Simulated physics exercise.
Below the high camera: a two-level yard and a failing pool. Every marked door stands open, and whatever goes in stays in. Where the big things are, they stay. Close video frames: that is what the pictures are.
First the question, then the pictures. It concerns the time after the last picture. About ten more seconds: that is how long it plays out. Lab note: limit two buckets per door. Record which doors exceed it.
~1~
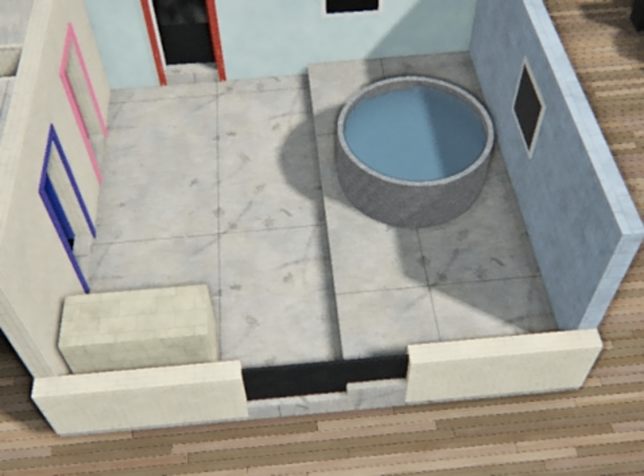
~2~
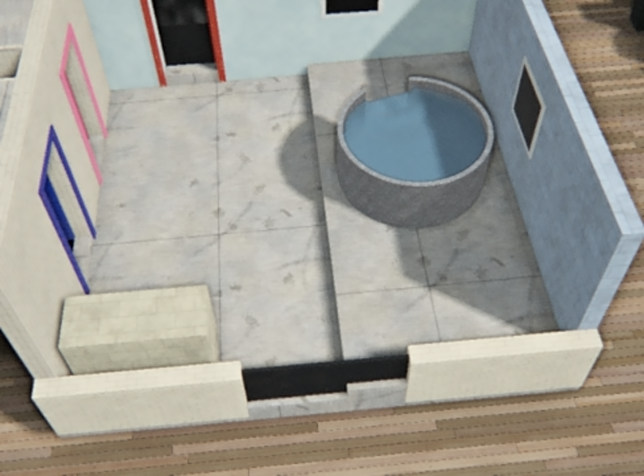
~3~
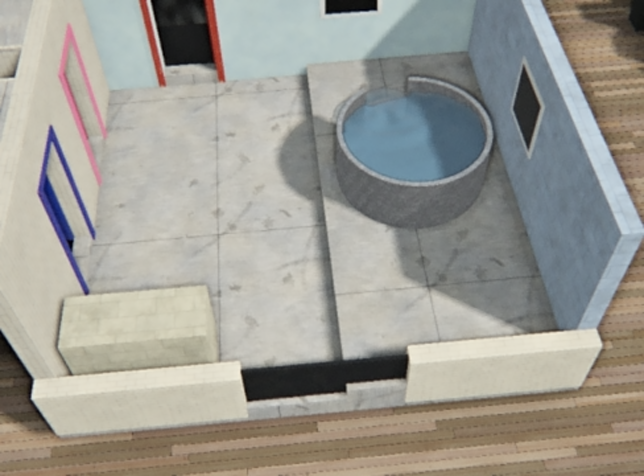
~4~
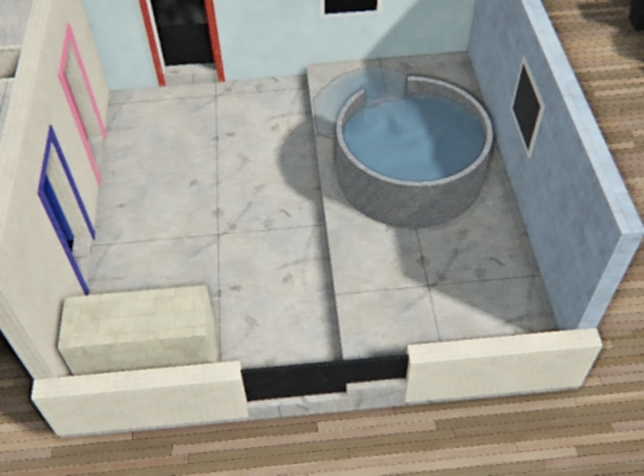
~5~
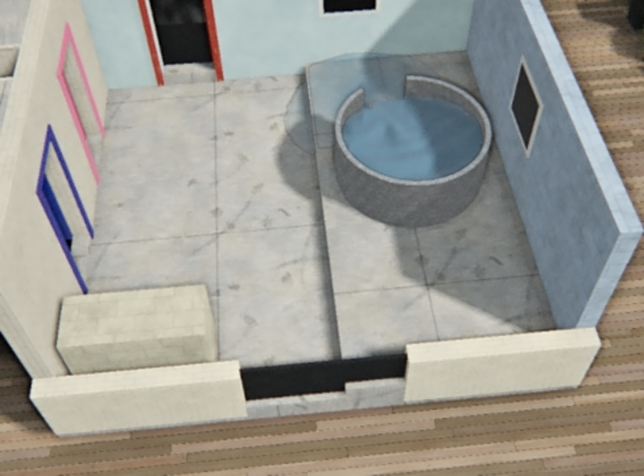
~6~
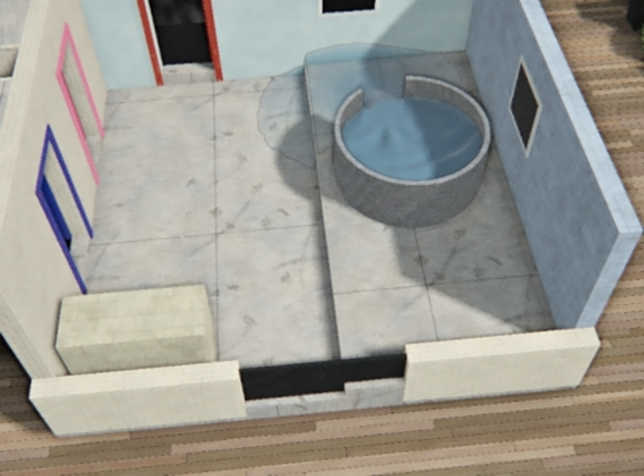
Result: The blue door keeps inside the limit, the pink door overshoots the limit, the red door keeps inside the limit.
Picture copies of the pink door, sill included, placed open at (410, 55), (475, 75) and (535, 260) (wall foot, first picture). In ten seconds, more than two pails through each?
Result per door - past the limit; past the limit; within the limit.
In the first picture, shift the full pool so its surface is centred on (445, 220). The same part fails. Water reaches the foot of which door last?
Last: The blue door.
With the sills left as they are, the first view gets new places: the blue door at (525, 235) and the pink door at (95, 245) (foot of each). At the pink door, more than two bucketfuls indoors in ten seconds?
Note: Pink lets in too little.
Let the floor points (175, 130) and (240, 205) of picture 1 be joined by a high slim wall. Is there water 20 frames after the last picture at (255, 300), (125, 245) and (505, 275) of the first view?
Taking the points in order - unwetted, wetted, wetted.
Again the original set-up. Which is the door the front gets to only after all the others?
The blue one.
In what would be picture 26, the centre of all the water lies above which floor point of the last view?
I'd put my finger on (338, 139).
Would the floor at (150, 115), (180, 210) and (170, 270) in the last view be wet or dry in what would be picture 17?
Result, in order: Waterlogged / unflooded / unflooded.
A moment on, water covers 20 % of the floor; the blue door not reached, the pink door not reached, the red door wet at the sill, nothing in.
Next, water covers 30 % of the floor; the blue door not reached, the pink door wet at the sill, nothing in, the red door wet at the sill, nothing in.
Then, water covers 45 % of the floor; the blue door wet at the sill, nothing in, the pink door over two buckets in, the red door wet at the sill, nothing in.
Later, water covers 75 % of the floor; the blue door wet at the sill, nothing in, the pink door far over two buckets in, the red door wet at the sill, nothing in.
In the end, water covers 90 % of the floor; the blue door wet at the sill, nothing in, the pink door far over two buckets in, the red door wet at the sill, nothing in.
